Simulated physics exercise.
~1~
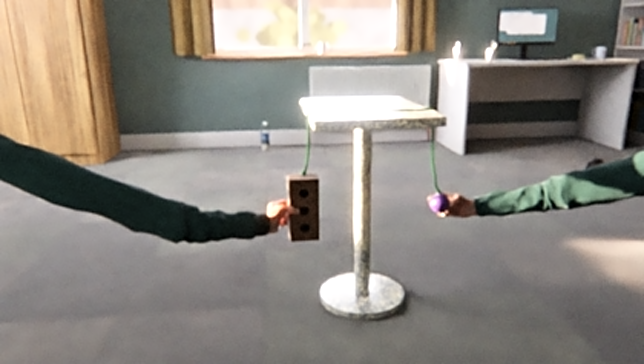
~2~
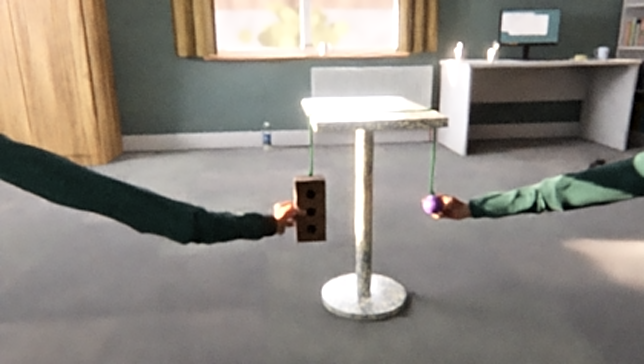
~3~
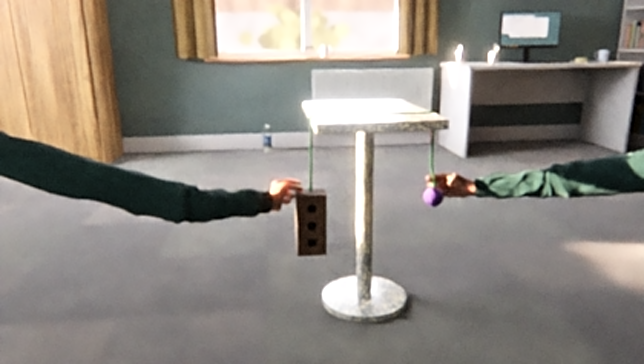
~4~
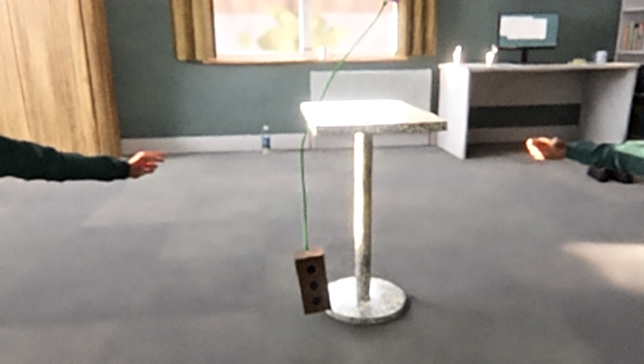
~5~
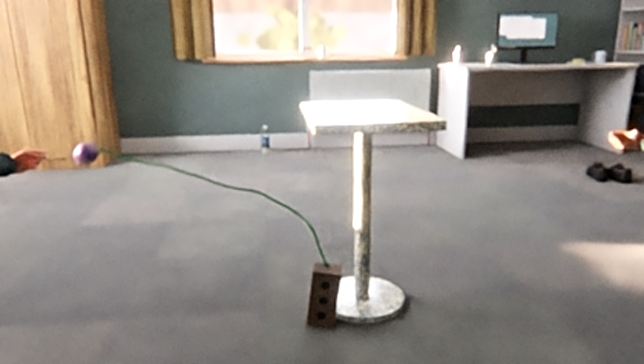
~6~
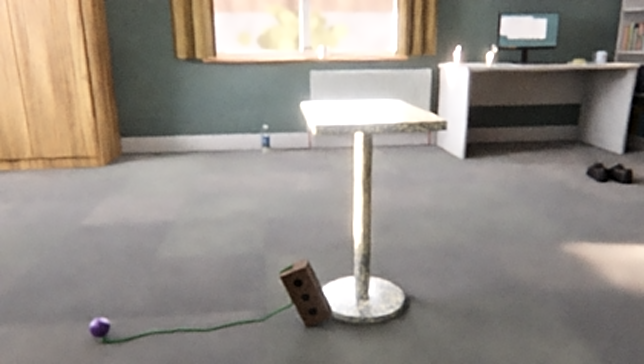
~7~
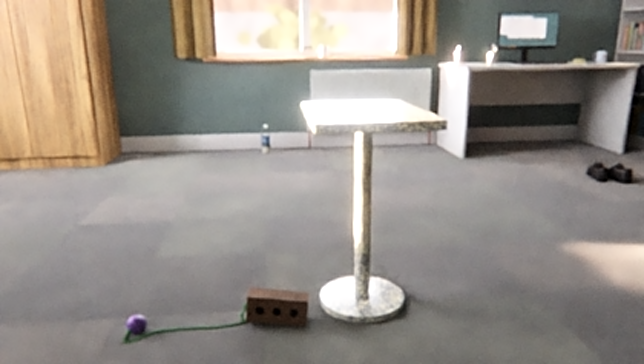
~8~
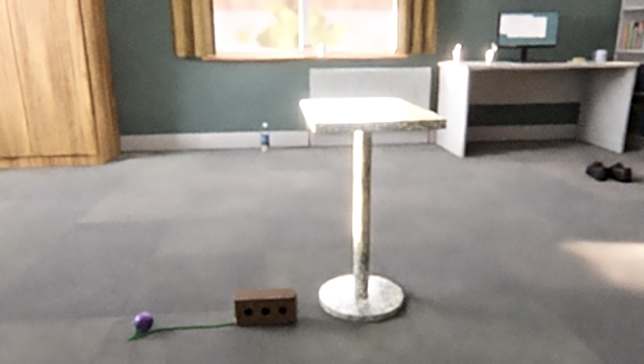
The clip shows two hands holding a brick and a purple ball, joined by a green cord over a small table. Once released, the brick drops on the left, pulling the ball over the table and down leftward, and both end up on the floor.
